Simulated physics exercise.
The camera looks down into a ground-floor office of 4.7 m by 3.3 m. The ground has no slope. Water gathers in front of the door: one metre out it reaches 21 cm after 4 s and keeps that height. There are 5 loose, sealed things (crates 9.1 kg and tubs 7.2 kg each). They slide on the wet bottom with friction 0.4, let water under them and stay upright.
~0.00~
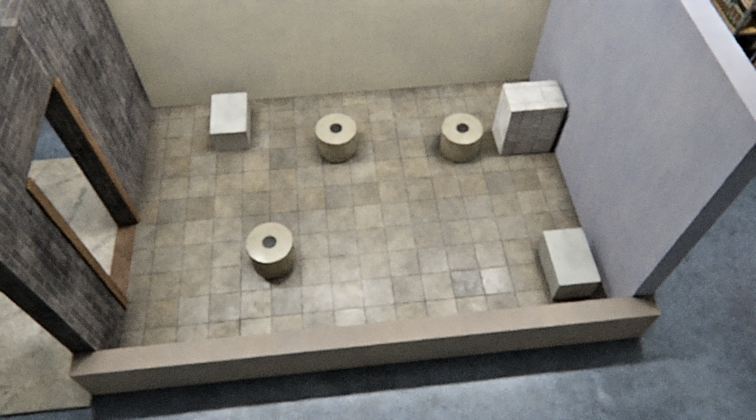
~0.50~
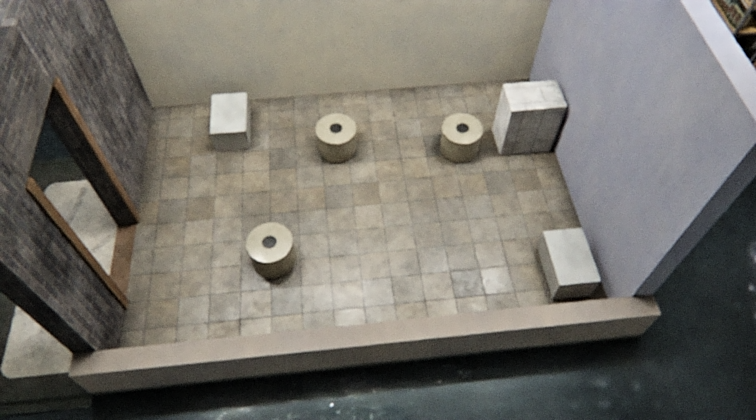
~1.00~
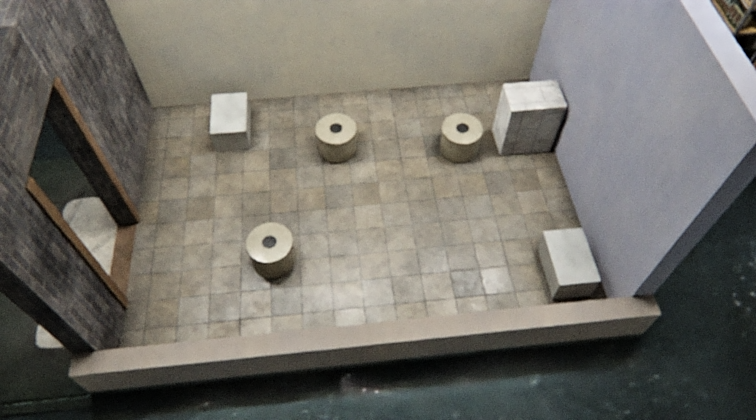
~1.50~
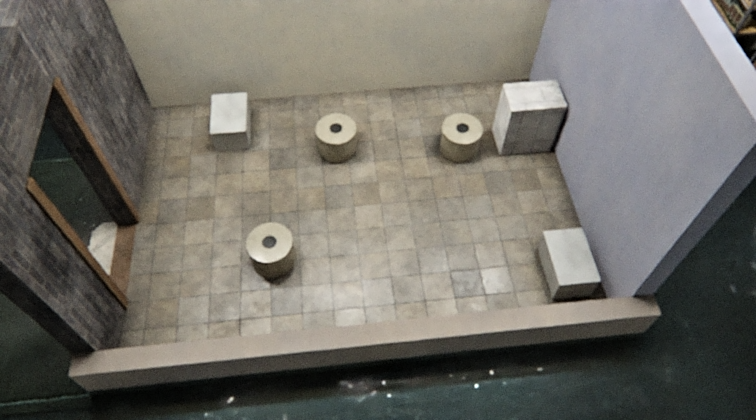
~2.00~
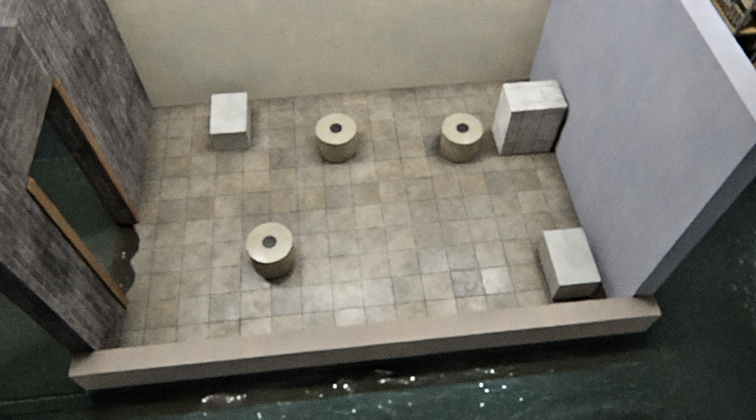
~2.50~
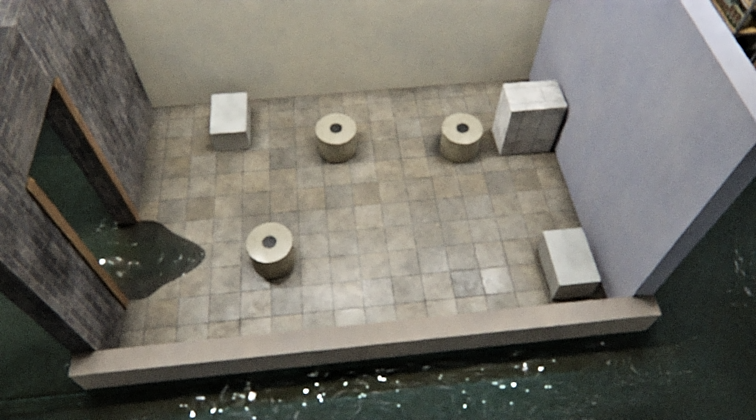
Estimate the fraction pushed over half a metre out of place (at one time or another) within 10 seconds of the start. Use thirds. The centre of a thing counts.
That comes to at least two thirds.
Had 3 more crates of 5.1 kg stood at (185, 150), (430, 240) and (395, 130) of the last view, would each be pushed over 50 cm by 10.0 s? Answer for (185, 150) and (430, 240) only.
In turn: Less, over.
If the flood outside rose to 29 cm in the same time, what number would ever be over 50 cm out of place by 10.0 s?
Then 4.
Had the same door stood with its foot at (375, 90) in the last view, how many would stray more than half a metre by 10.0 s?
In that case 4 of them.
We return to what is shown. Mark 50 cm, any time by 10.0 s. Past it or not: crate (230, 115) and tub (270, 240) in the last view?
In turn: Short of it, past it.
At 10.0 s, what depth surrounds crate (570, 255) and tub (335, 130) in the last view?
Roughly 10 and 8 cm.
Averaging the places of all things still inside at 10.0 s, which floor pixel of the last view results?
Near (416, 154).
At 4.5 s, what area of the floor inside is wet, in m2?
About 6.0 m2.
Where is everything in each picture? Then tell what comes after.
The first picture shows a crate at (229, 113) rests on the ground; a crate at (571, 256) rests on the ground; 0.0 m2 under water; 0 of 5 have shifted.
The second picture shows a crate at (229, 113) rests on the ground; a crate at (571, 256), on the bottom; 0.0 m2 under water; 0 of 5 have shifted.
The third picture shows a crate at (229, 113), on the bottom; a crate at (571, 256) rests on the ground; water covers 0.0 m2; 0 of 5 have shifted.
The fourth picture shows a crate at (229, 113) rests on the ground; a crate at (571, 256) rests on the ground; water covers 0.0 m2; 0 of 5 have shifted.
The fifth picture shows a crate at (229, 113) rests on the ground; a crate at (571, 256) rests on the ground; 0.0 m2 under water; 0 of 5 have shifted.
The sixth picture shows a crate at (229, 113), on the bottom; a crate at (571, 256), on the bottom; water covers 0.4 m2; 0 of 5 have shifted.
After 3.5 s 0 of 5 are over 50 cm from their spots; 0 afloat.
After 4.5 s 0 of 5 are over 50 cm from their spots; 0 afloat.
After 7.0 s 1 of 5 are over 50 cm from their spots; 0 afloat.
After 10.0 s 4 of 5 are over 50 cm from their spots, and 4 have been at some point; 4 afloat.
